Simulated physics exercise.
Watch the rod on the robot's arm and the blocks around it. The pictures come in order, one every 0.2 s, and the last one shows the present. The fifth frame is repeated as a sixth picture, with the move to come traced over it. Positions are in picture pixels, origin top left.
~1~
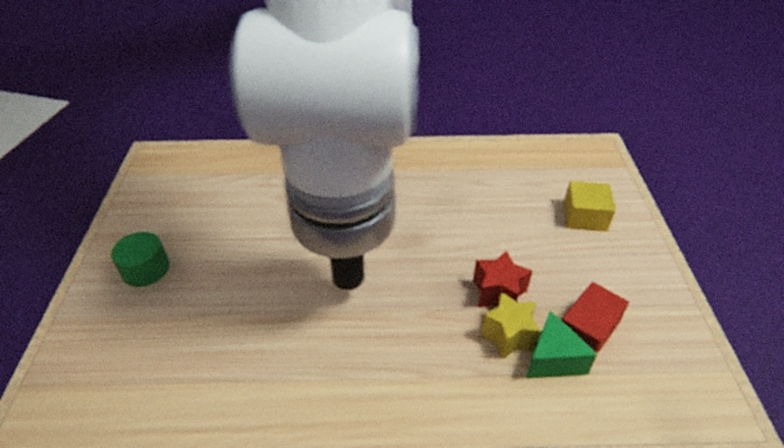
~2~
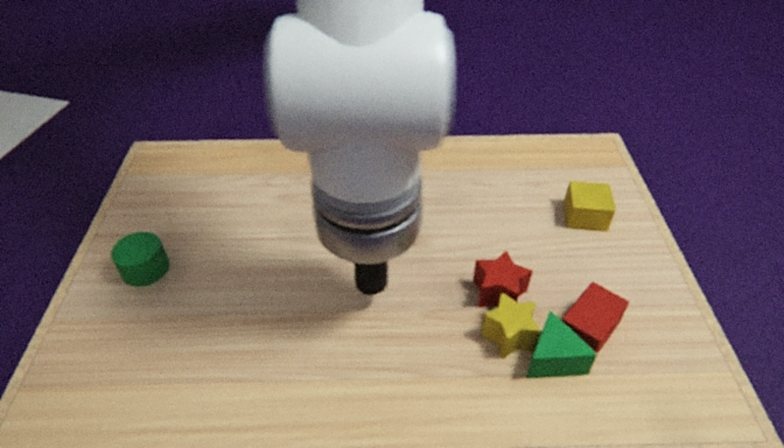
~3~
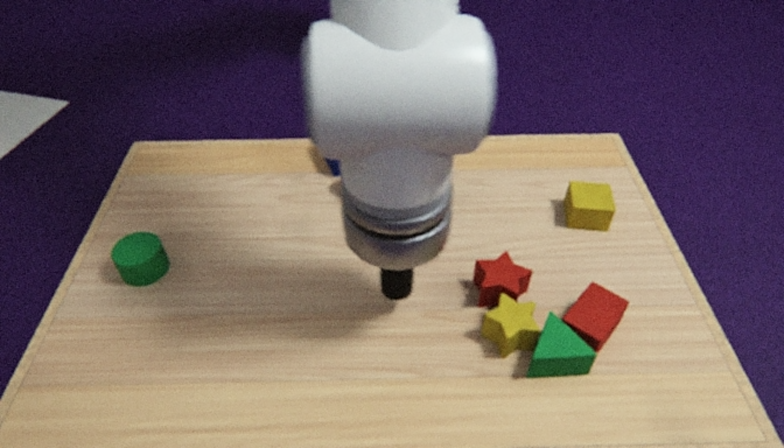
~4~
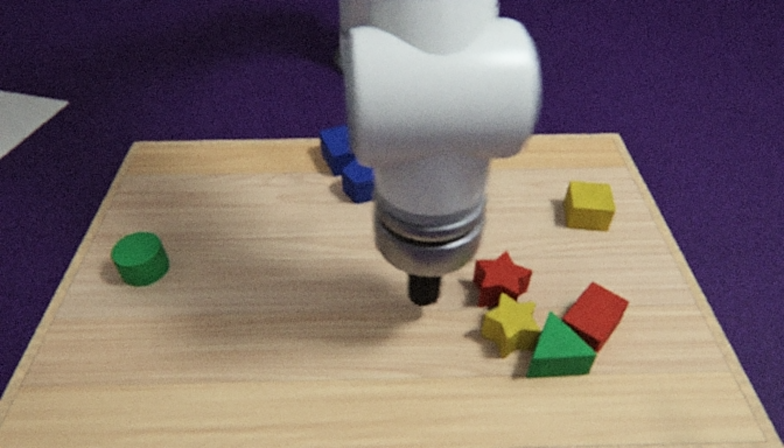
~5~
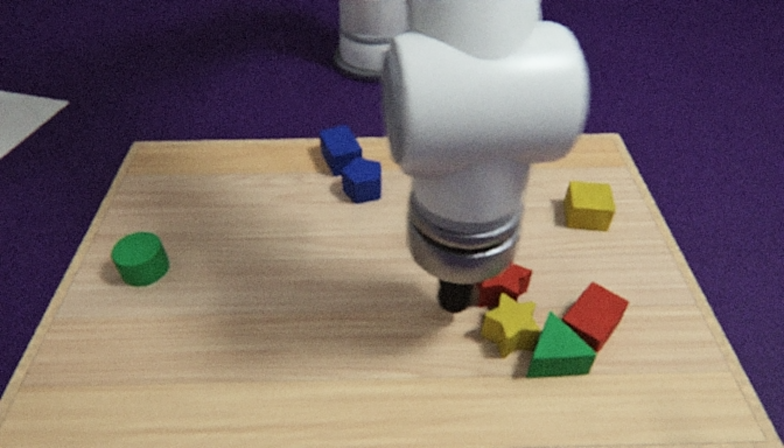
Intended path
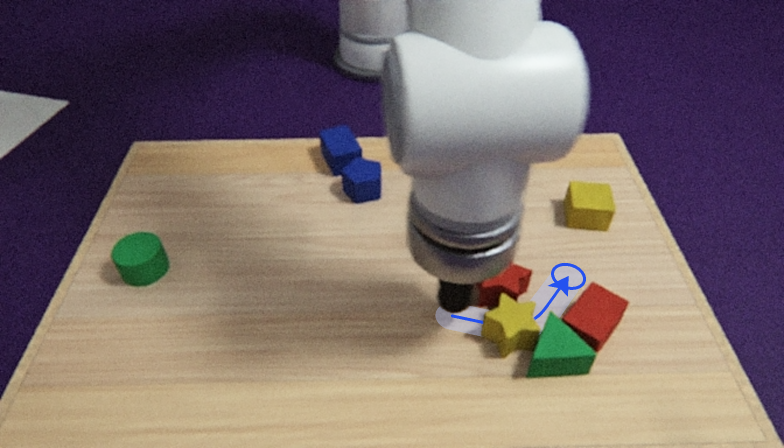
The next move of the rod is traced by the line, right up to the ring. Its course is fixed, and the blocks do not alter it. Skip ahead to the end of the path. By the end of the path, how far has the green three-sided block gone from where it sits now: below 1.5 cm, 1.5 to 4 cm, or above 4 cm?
Once the path ends, it will sit 1.5 to 4 cm from where it is now.
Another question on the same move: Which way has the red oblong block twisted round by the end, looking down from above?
Counterclockwise rotation.
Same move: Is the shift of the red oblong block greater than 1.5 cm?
No, it doesn't check out.
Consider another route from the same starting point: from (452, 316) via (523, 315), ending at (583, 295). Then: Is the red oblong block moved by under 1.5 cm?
Final answer: Yes.
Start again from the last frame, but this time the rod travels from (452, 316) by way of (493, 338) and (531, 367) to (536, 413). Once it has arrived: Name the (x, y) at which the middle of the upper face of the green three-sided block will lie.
For the centre of its top, I'd go with (637, 373).
The line goes from (452, 316) by way of (505, 326) and (546, 308) to (568, 276).
The first path, step by step. One third of the way, rod at (509, 311); yellow star block at (540, 327); green three-sided block at (585, 355).
Two thirds of the way, rod at (551, 292); red star block at (516, 268), turned 60° anticlockwise; yellow star block at (554, 329), turned 40° clockwise; green three-sided block at (596, 365); red oblong block at (608, 313), turned 25° anticlockwise.
At the end, rod at (574, 261); red star block at (519, 266), turned 75° anticlockwise; yellow star block at (554, 329), turned 40° clockwise; green three-sided block at (596, 365); red oblong block at (608, 313), turned 25° anticlockwise.
